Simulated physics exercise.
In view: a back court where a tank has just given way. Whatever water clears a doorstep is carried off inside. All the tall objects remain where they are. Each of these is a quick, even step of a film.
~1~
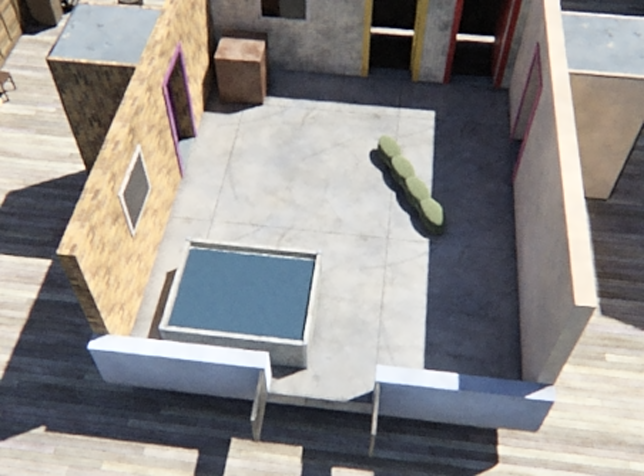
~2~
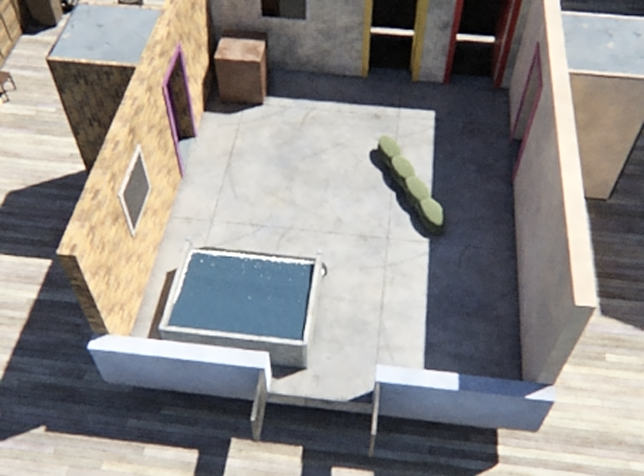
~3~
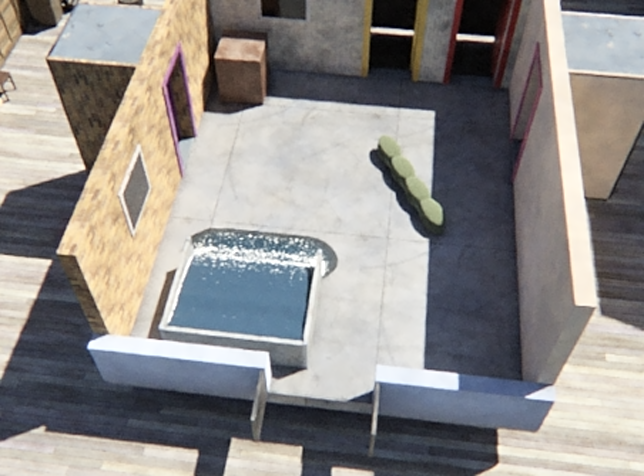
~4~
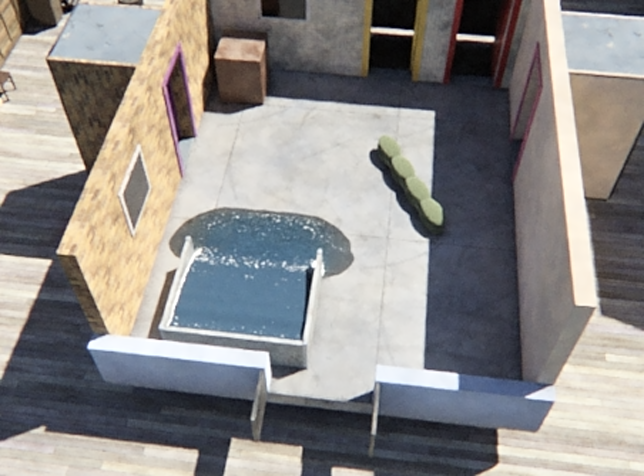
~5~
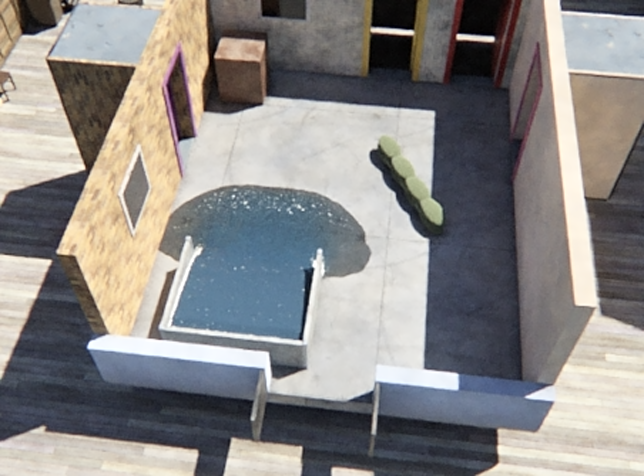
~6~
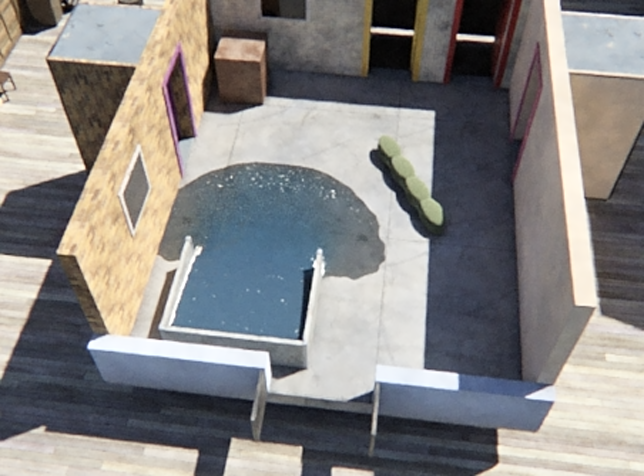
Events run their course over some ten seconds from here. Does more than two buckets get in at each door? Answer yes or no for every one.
Pink door: No, red door: Yes, purple door: Yes, yellow door: Yes.
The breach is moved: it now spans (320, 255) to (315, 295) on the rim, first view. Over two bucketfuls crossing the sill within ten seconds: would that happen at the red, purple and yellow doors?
So, one after another, red door overflows the mark, purple door remains short, and yellow door remains short.
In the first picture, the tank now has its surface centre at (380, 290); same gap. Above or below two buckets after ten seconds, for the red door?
My take is that the red door crosses the line.
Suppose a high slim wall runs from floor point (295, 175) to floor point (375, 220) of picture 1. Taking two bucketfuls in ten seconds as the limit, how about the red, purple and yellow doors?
Result - red door: Overshoots; purple door: Overshoots; yellow door: Stays within the limit.
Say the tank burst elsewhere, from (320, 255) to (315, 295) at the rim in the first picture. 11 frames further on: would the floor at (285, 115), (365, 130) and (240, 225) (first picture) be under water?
Spot one ends up untouched by the spill, spot two untouched by the spill, spot three untouched by the spill.
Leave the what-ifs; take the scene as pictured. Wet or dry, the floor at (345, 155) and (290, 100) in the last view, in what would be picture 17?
So I'd put them as swamped and swamped.
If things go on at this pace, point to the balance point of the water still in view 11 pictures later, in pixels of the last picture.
The spot I would choose is (275, 190).
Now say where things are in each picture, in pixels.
In the first frame, the tank at (244, 292) is whole and still.
In the second frame, the front is at a hidden place, out from the gap on the tank's far side.
In the third frame, water pours out on the tank's far side and has run to a hidden place.
In the fourth frame, the front is at (192, 223), out from the gap on the tank's far side.
In the fifth frame, the front is at (215, 193), out from the gap on the tank's far side.
In the sixth frame, the front is at (309, 171), out from the gap on the tank's far side.
A moment on, water covers 40 % of the floor; the pink door not reached, the red door not reached, the purple door wet at the sill, nothing in, the yellow door not reached.
Next, water covers 50 % of the floor; the pink door not reached, the red door not reached, the purple door under two buckets in, the yellow door wet at the sill, nothing in.
Then, water covers 55 % of the floor; the pink door not reached, the red door wet at the sill, nothing in, the purple door over two buckets in, the yellow door over two buckets in.
Later, water covers 65 % of the floor; the pink door wet at the sill, nothing in, the red door under two buckets in, the purple door over two buckets in, the yellow door far over two buckets in.
In the end, water covers 95 % of the floor; the pink door wet at the sill, nothing in, the red door over two buckets in, the purple door far over two buckets in, the yellow door far over two buckets in.
